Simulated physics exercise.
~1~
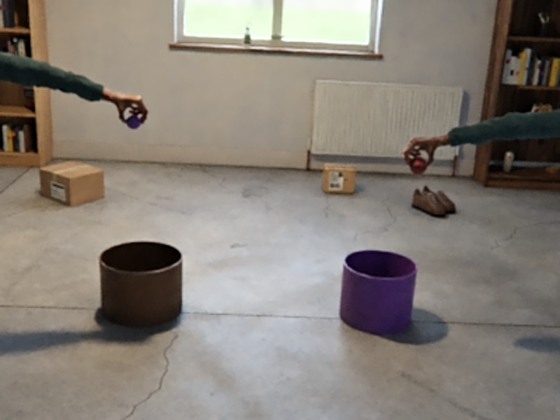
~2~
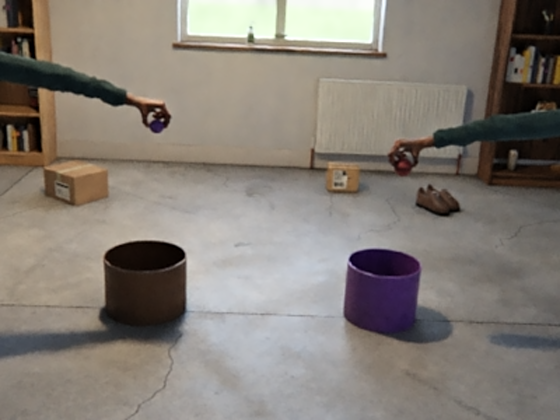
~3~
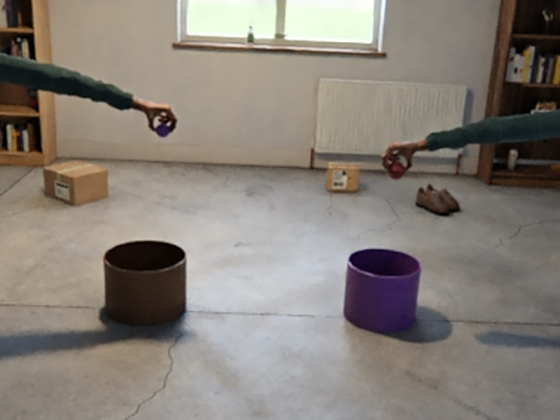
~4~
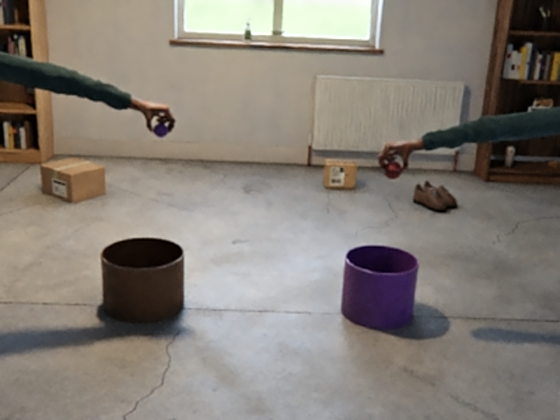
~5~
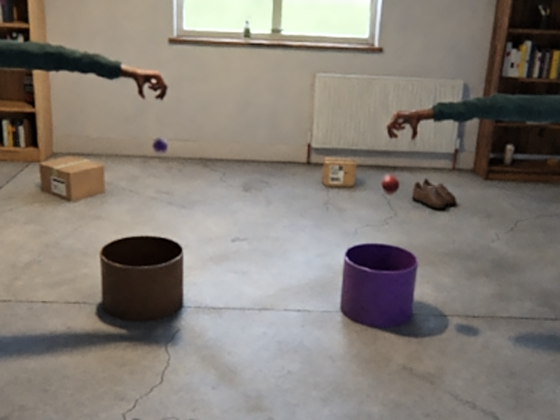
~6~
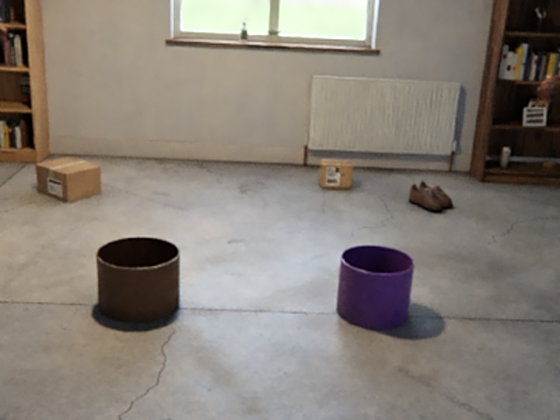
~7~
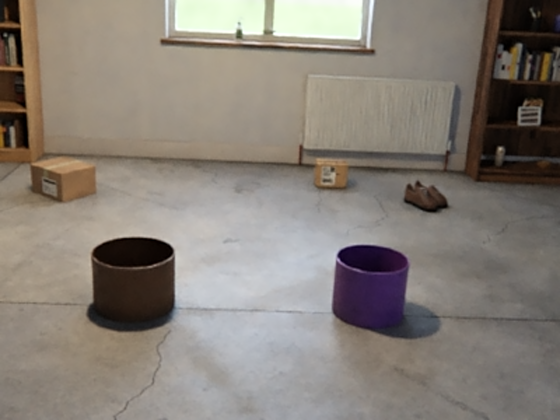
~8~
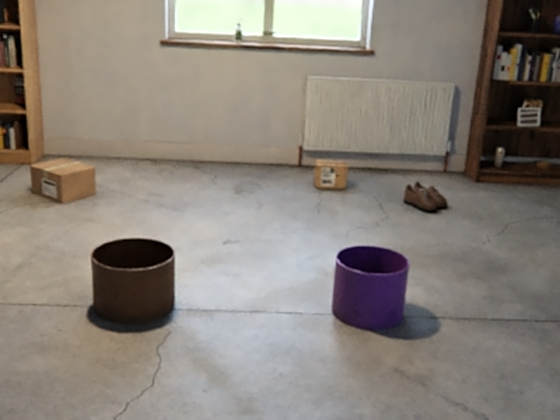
Two hands reached in from opposite sides, holding a small purple onion and a red ball above a brown bucket and a purple one, then let go, and each dropped into the bucket below, leaving both out of sight.
